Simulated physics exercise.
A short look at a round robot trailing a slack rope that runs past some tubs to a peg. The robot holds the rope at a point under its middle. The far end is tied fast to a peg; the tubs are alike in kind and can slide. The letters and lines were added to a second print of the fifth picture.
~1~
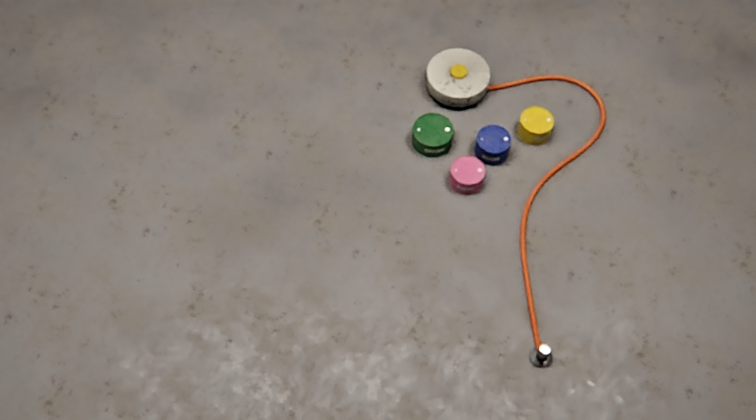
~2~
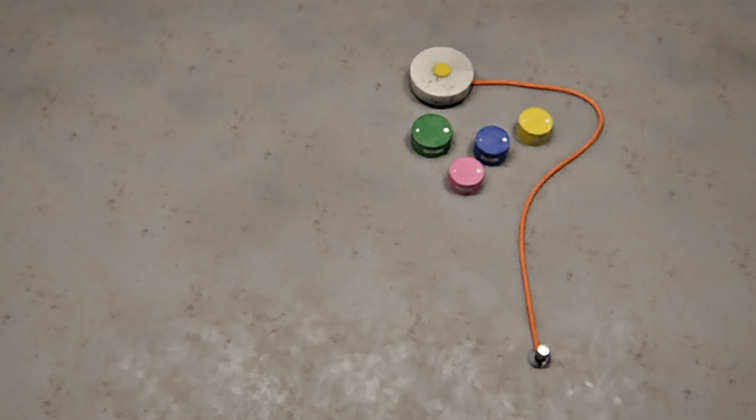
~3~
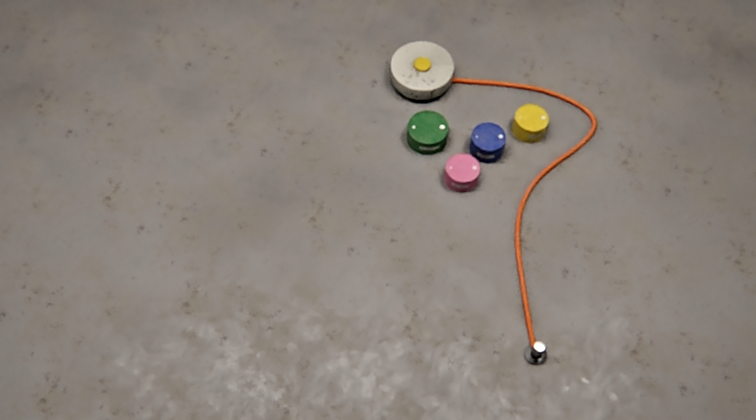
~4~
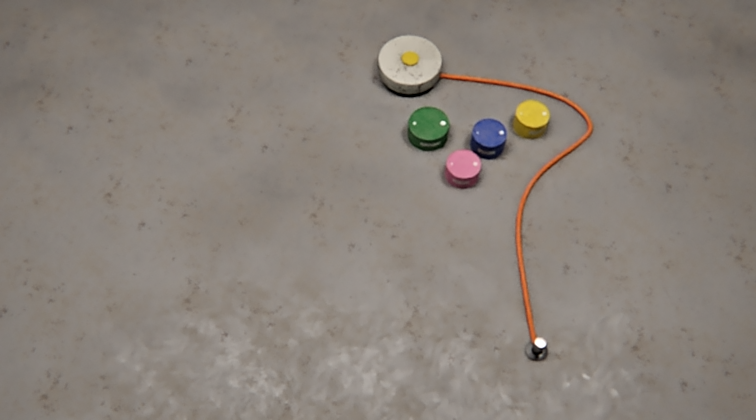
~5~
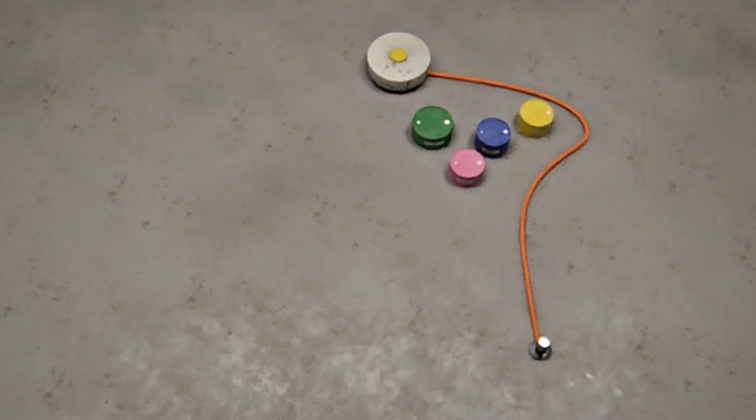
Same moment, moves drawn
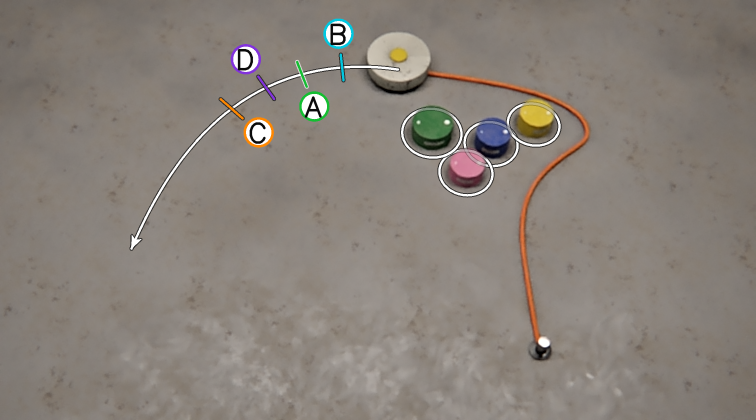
On a stained grey floor, a round white robot with a yellow button slid left and slightly upward, drawing an orange rope tied to a peg, while four small coloured tubs stayed put below it.
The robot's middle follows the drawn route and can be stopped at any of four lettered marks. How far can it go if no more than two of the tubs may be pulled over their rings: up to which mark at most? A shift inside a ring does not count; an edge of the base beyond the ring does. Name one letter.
Mark D.
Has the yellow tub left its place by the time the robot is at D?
Yes.
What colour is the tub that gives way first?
Yellow.
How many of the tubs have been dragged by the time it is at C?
Four.
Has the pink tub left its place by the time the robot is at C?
Yes.
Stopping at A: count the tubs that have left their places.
Two.
On the copy, A at (302, 74); B at (342, 67); C at (232, 109); D at (266, 88); the route from (398, 70) via (234, 107) to (131, 249).
On D. First, robot (350, 60).
Then, robot (304, 67); blue tub (484, 142); yellow tub (513, 129).
Finally, robot (265, 81); blue tub (462, 145); pink tub (463, 175); yellow tub (496, 147); two over the rings.
By contrast, A is within the limit but short; B is within the limit but short; C has four over the rings.
